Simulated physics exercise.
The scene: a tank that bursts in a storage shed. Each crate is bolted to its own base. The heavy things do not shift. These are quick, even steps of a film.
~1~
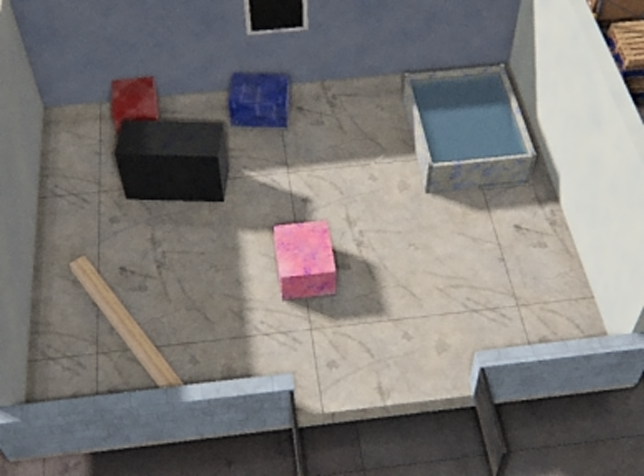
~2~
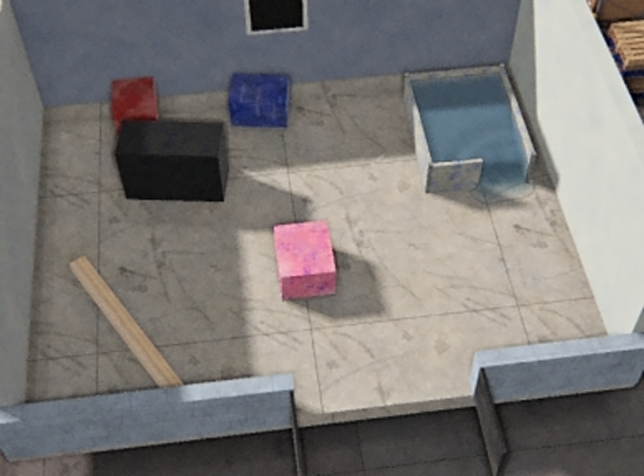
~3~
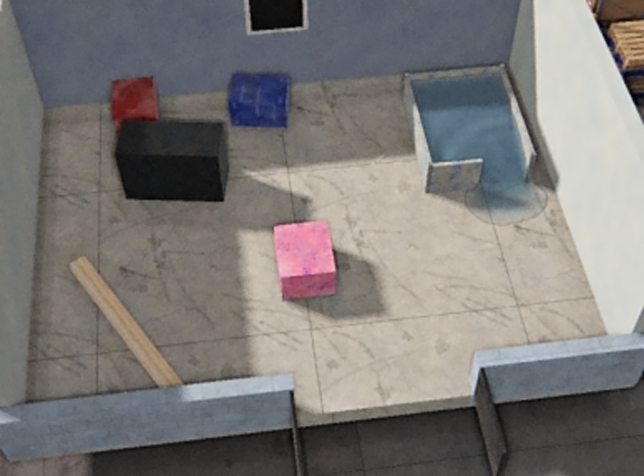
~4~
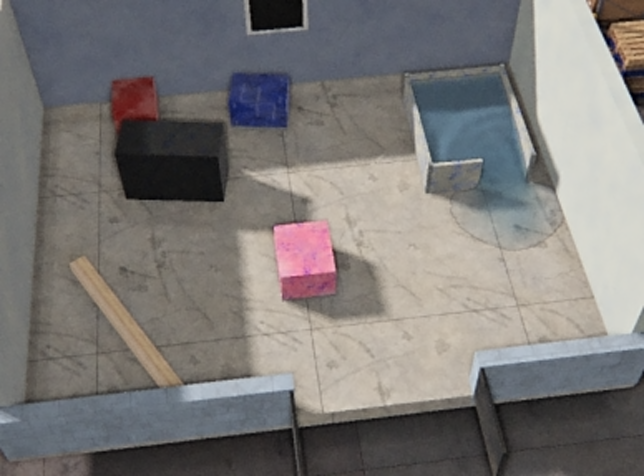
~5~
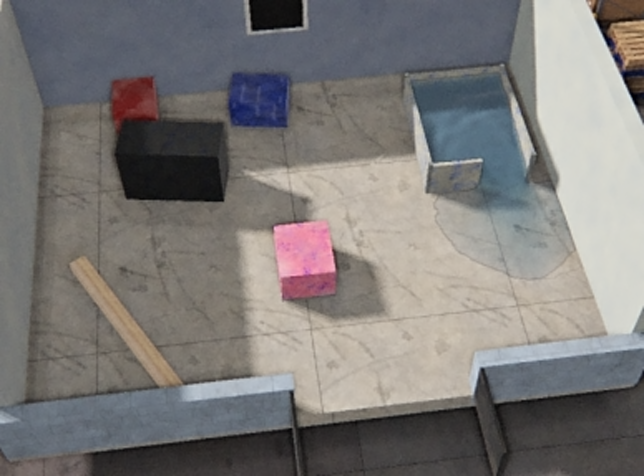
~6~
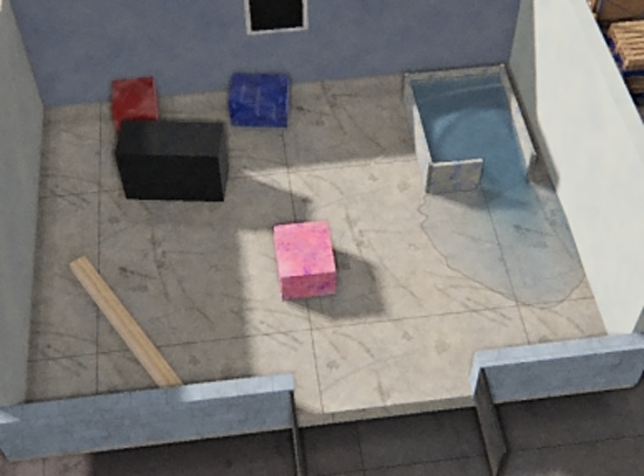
At first, a water-filled tank stands whole in the back right of a shed, with a pink block near the middle. Then part of its front wall opens, and water pours through the gap, spreading across the floor toward the viewer in a widening puddle while the blocks and plank stay still.
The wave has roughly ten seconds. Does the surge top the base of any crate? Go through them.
In the end: The pink crate is wetted; the blue crate escapes dry; the red crate escapes dry.
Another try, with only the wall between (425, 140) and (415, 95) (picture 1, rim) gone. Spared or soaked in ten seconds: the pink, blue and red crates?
One by one: The pink crate is topped; the blue crate ends up wet; the red crate is soaked.
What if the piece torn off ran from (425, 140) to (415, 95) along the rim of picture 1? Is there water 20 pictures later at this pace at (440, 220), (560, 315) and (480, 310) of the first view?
One after the other: Free of water, free of water, no water.
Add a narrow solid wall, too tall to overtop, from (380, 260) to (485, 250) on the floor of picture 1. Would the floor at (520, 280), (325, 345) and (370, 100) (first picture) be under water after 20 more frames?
One after the other: Wet, covered, not flooded.
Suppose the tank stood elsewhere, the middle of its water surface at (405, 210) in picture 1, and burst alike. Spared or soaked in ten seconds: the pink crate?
In short: Pink crate is safe.
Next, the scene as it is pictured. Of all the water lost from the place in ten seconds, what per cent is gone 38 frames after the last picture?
I make it 60 per cent.
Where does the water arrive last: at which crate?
That is the one in red.
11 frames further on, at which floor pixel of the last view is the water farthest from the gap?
I would point to (414, 386).
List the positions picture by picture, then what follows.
The tank at (467, 117) is whole and still, in the first frame.
Water pours out at (503, 174) and has run to (478, 197), in the second frame.
The front is at (492, 219), out from the gap at (503, 176), in the third frame.
Water pours out at (502, 176) and has run to (512, 246), in the fourth frame.
The front is at (541, 272), out from the gap at (503, 176), in the fifth frame.
The front is at (547, 303), out from the gap at (503, 176), in the sixth frame.
A moment on, water covers 15 % of the floor; the pink crate not reached, the blue crate not reached, the red crate not reached.
Next, water covers 20 % of the floor; the pink crate not reached, the blue crate not reached, the red crate not reached.
Then, water covers 25 % of the floor; the pink crate water round its plinth, the blue crate not reached, the red crate not reached.
Later, water covers 40 % of the floor; the pink crate water round its plinth, the blue crate not reached, the red crate not reached.
In the end, water covers 70 % of the floor; the pink crate was topped, the blue crate stayed above the water, the red crate stayed above the water.
